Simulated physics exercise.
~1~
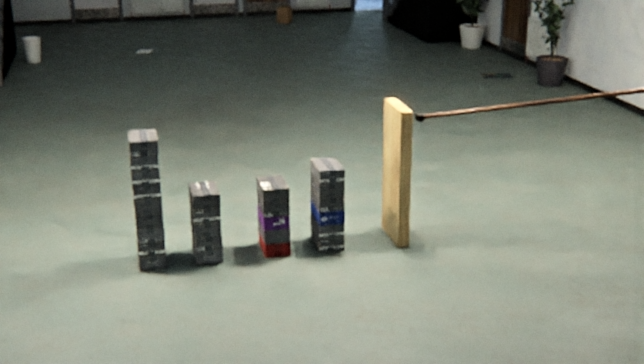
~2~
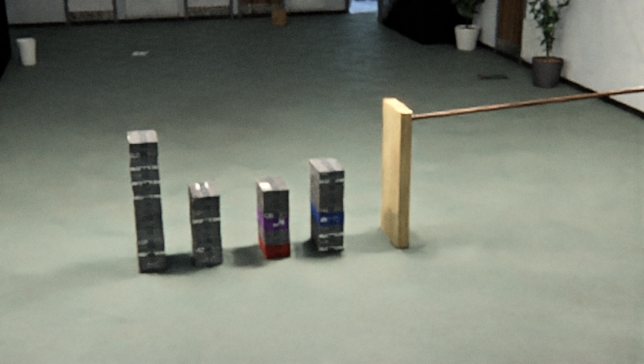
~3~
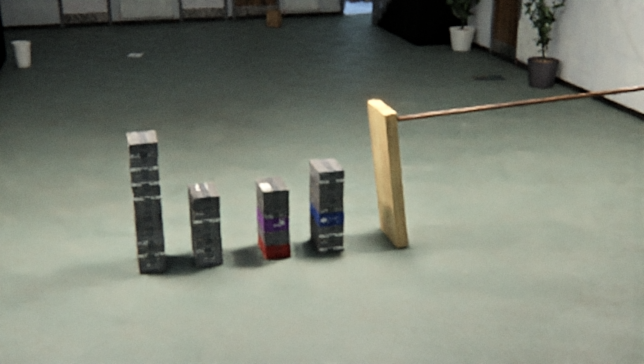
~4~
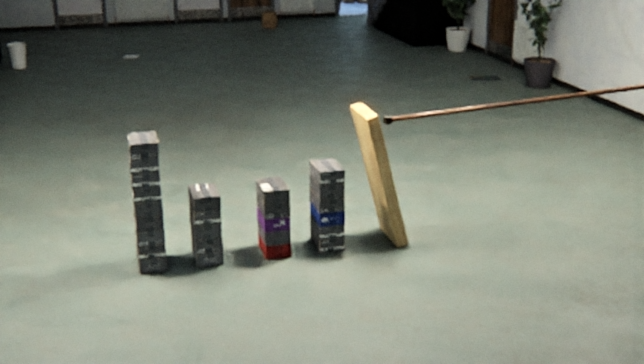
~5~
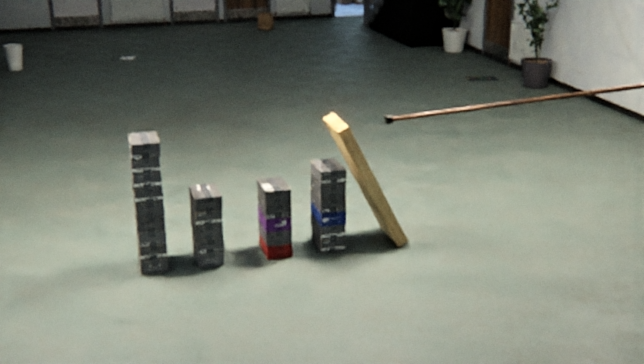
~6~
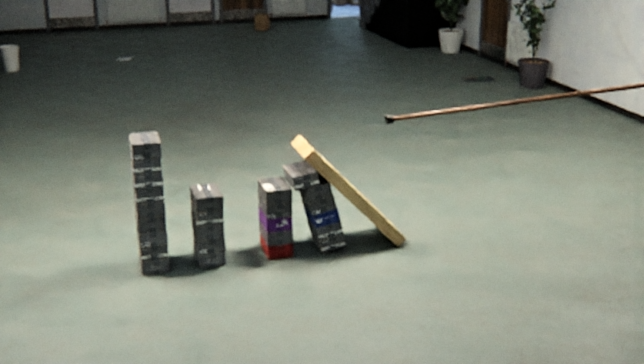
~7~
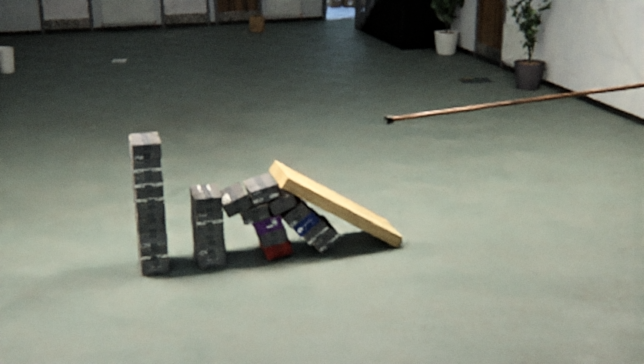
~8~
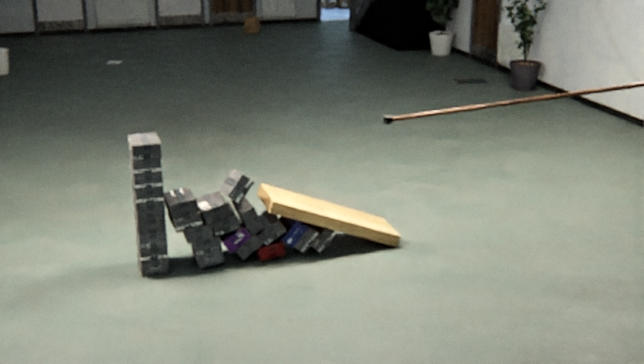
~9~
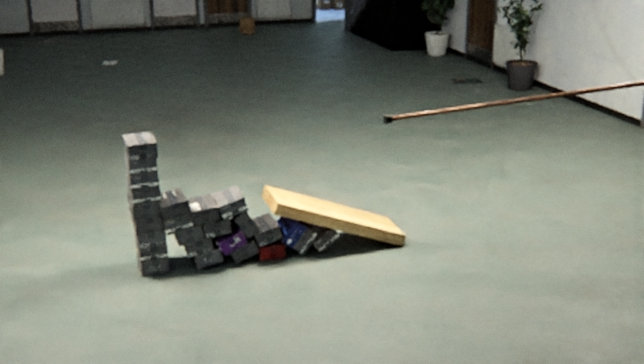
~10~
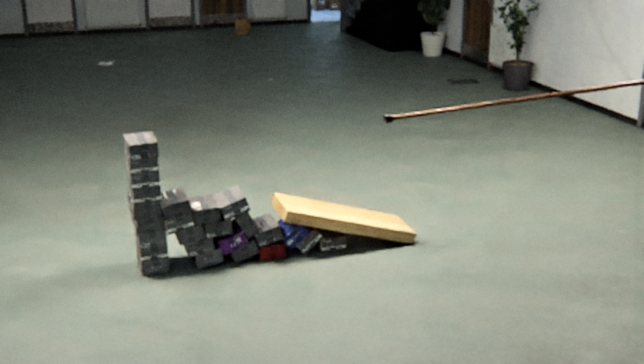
We see a pole tip a wooden board leftward onto a row of four dark box stacks, toppling the nearest three in turn, including the purple and blue boxes, into a heap against the tallest stack, which stays standing while the board rests slanted on the pile.
